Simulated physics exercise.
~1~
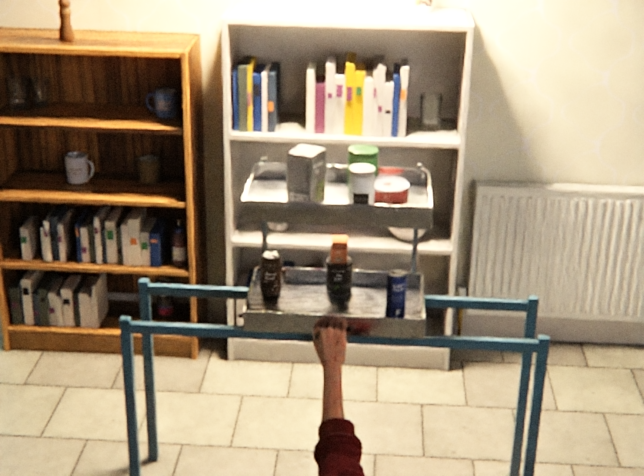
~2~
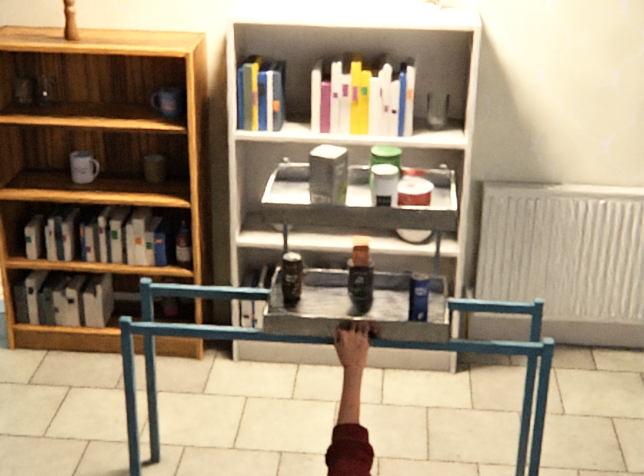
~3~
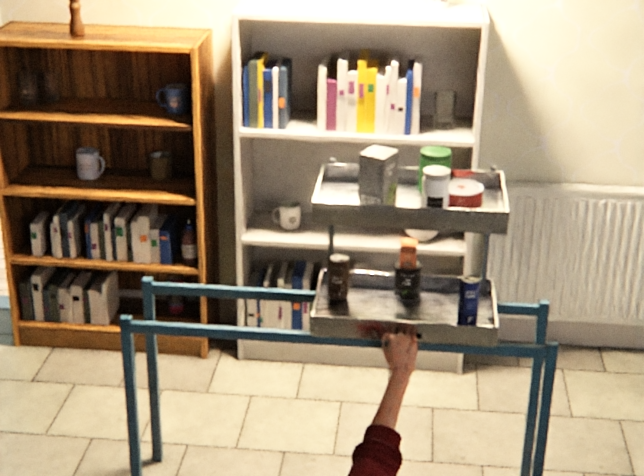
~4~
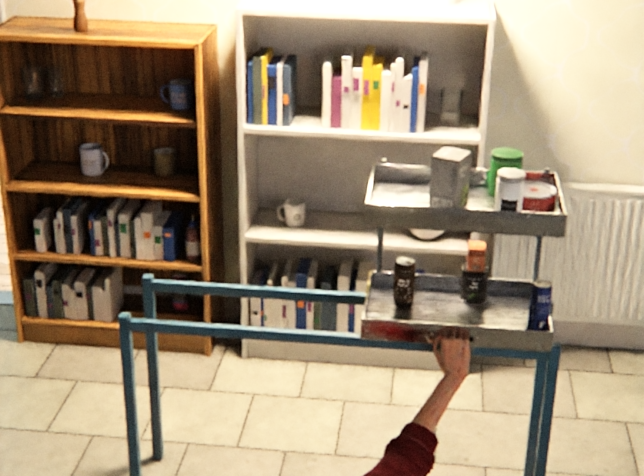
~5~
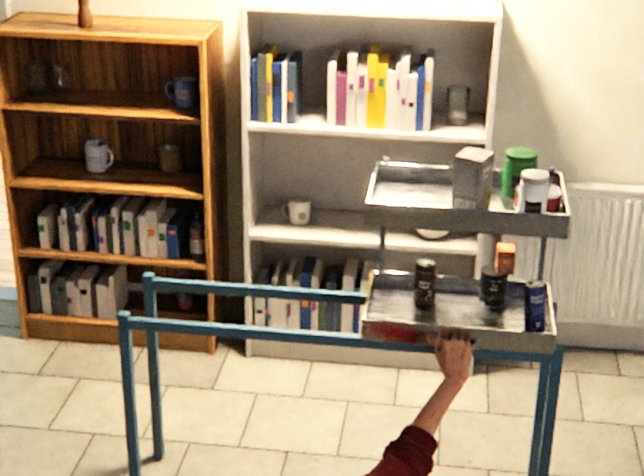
In a room with bookshelves and a radiator, a hand moves a two-level metal tray of cans, jars and cartons rightward along blue rails until it stops at the right end, where several items slide further right across the tray and remain upright.
